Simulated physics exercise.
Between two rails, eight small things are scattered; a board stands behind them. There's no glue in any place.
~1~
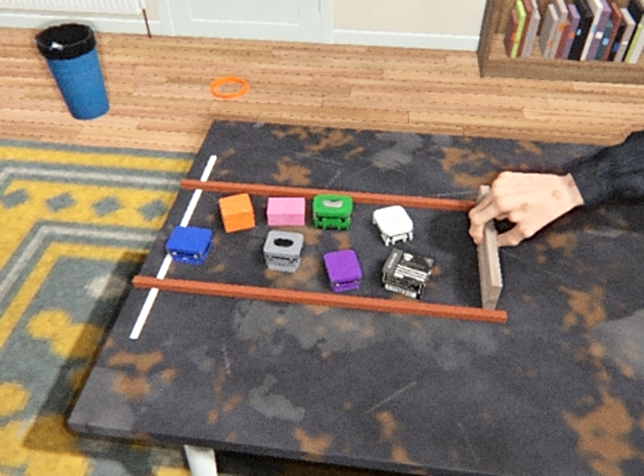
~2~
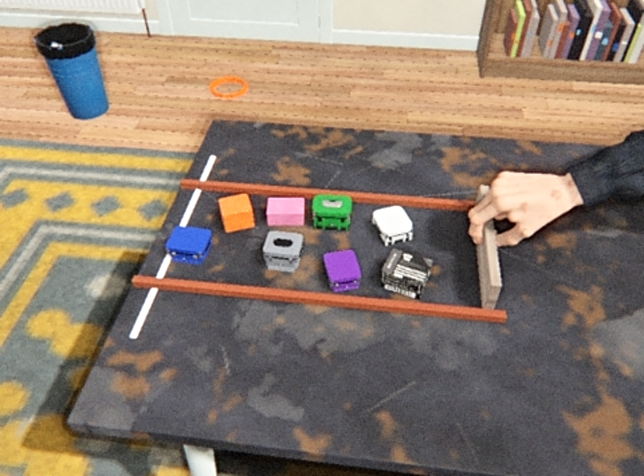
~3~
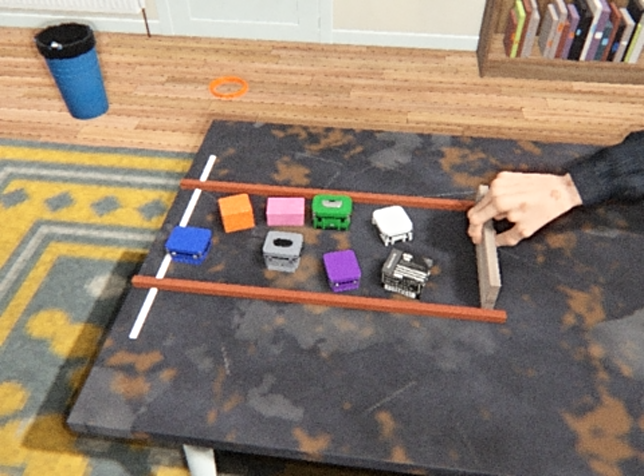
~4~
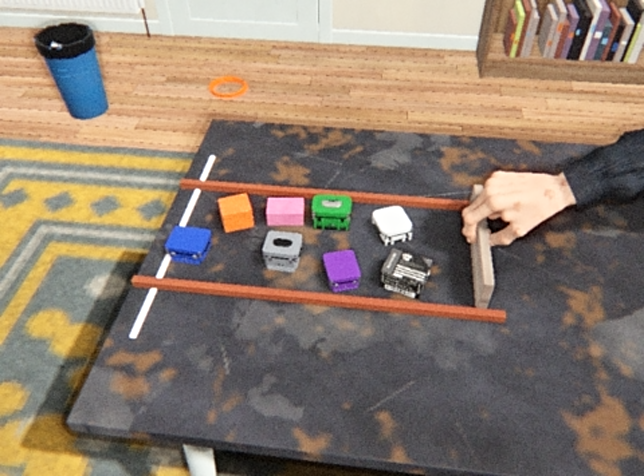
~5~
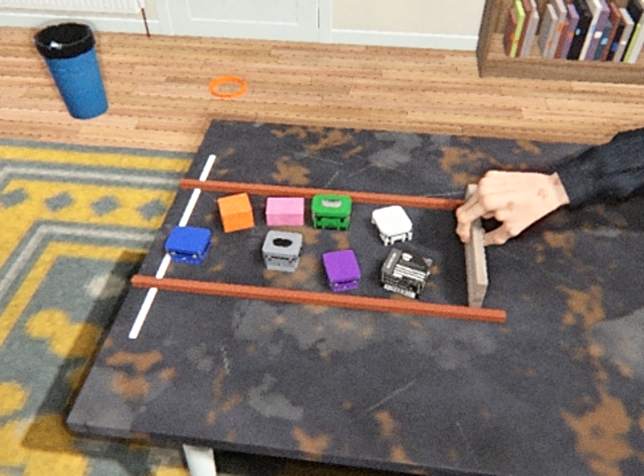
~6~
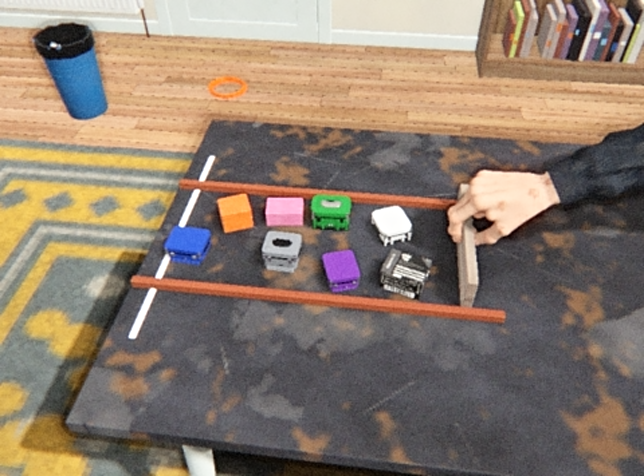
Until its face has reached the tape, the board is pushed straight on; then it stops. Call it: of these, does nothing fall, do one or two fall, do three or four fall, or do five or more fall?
Five or more fall.
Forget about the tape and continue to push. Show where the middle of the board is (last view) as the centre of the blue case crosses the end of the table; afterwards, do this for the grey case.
Blue case: (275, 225); grey case: (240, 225).
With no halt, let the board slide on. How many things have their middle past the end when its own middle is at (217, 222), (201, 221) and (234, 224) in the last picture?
The numbers are 3, 5 and 3.
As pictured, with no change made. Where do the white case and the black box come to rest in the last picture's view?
I'd say approximately (174, 203) and then (143, 255).
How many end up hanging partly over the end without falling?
Result: 3.
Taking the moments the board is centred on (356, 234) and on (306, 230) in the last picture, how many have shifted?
6 at one spot and 8 at the other.
Early on, none off yet; blue case at rest near (189, 245); orange block at rest near (235, 213); pink block at rest near (285, 212).
A while later, none off yet; blue case travelled a little near (170, 243); orange block travelled well along near (187, 217); pink block travelled well along near (217, 204).
Further along, two off so far; blue case down on the floor near (194, 427); orange block travelled well along near (167, 218); pink block on its side near (156, 229).
Finally, the number that fall off is five or more; lost, purple case, green case, grey case, pink block and blue case.
